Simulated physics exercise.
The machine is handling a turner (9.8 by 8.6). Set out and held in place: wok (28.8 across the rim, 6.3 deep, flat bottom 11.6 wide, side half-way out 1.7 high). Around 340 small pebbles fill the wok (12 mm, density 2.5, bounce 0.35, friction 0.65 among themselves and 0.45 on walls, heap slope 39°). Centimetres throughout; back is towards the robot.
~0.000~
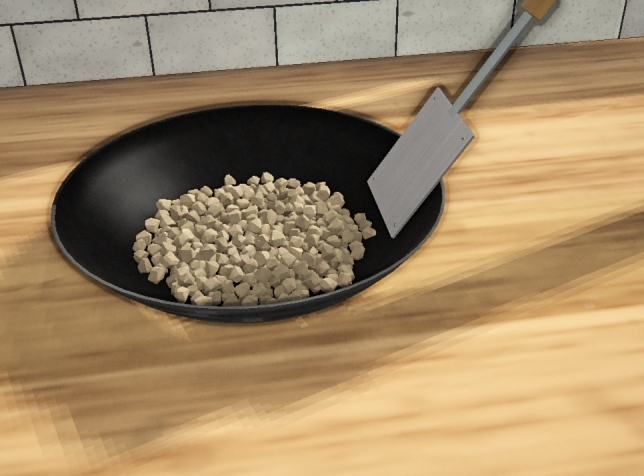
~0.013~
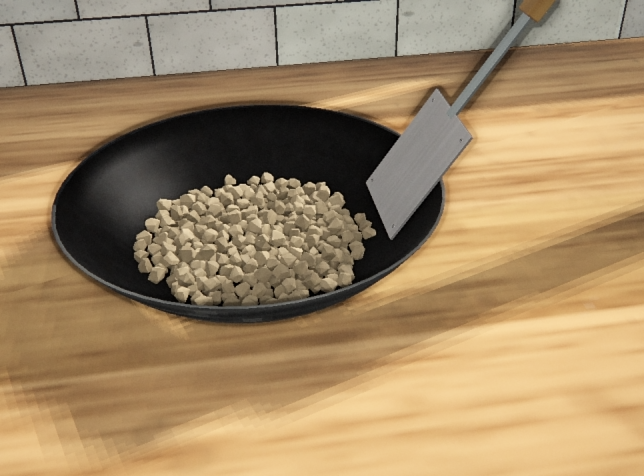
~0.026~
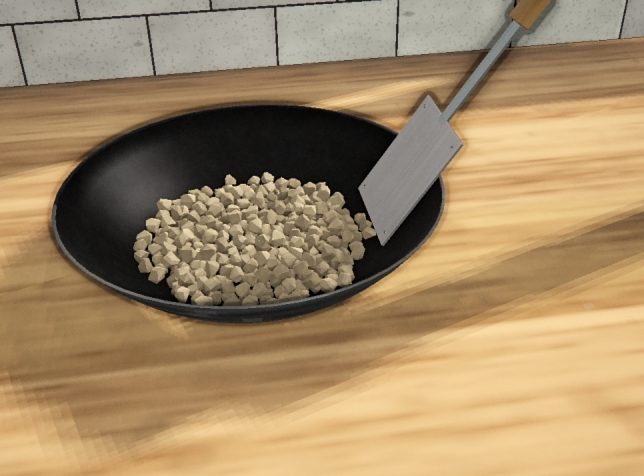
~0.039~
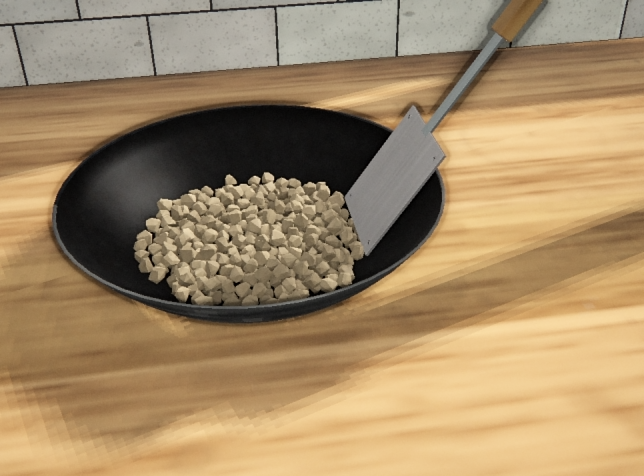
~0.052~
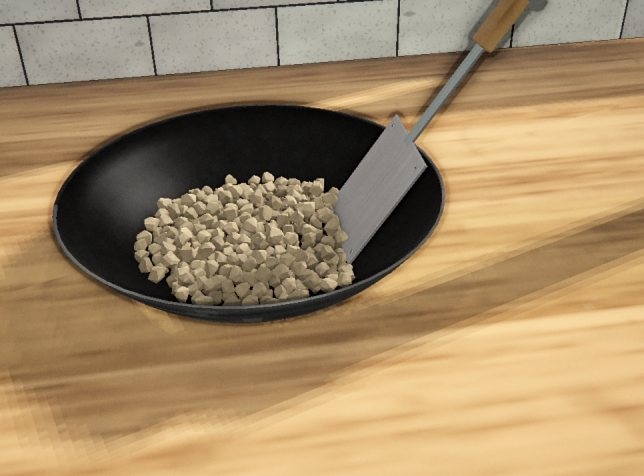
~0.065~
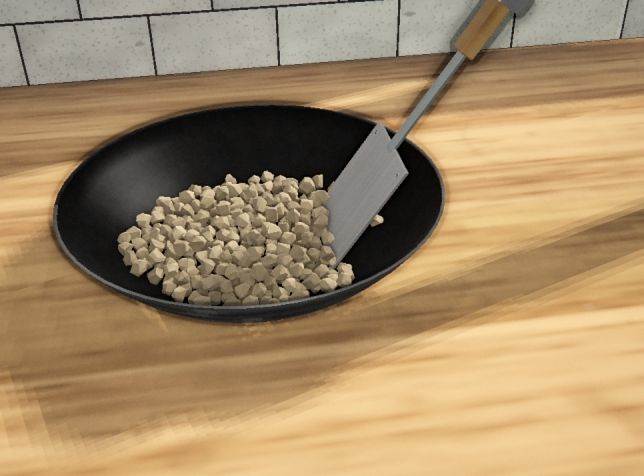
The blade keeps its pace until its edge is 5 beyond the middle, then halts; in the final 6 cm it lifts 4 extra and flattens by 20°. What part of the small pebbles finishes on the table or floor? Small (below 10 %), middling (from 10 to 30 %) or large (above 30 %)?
Share on the table or floor: Small (below 10 %).
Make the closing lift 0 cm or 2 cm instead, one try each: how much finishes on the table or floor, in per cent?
Some 5 and 5 per cent.
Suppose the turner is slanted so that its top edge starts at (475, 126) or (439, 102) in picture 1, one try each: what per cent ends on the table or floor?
Some 5 and 5 per cent.
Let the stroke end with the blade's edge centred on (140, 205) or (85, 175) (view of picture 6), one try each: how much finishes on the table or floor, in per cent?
Some 20 and 45 per cent.
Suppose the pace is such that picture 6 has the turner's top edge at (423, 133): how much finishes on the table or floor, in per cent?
Some 0 per cent.
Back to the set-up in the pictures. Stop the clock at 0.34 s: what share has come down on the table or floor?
About 5 per cent.
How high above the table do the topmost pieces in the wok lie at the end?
About 7.0 cm.
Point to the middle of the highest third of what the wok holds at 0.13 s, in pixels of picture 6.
Around (147, 221).
After 0.10 s, sloping 55°, highest piece 6 above the table; 339 in the wok.
After 0.13 s, sloping 48°, highest piece 8 above the table; 338 in the wok, 1 on the blade or in flight.
After 0.34 s, sloping 35°, highest piece 7 above the table; 317 in the wok, 21 on the table or floor, 1 on the blade or in flight.
After 1.39 s, sloping 35°, highest piece 7 above the table; 317 in the wok, 22 on the table or floor.
At rest, 317 in the wok, 22 on the table or floor. That is 6 % on the table or floor.
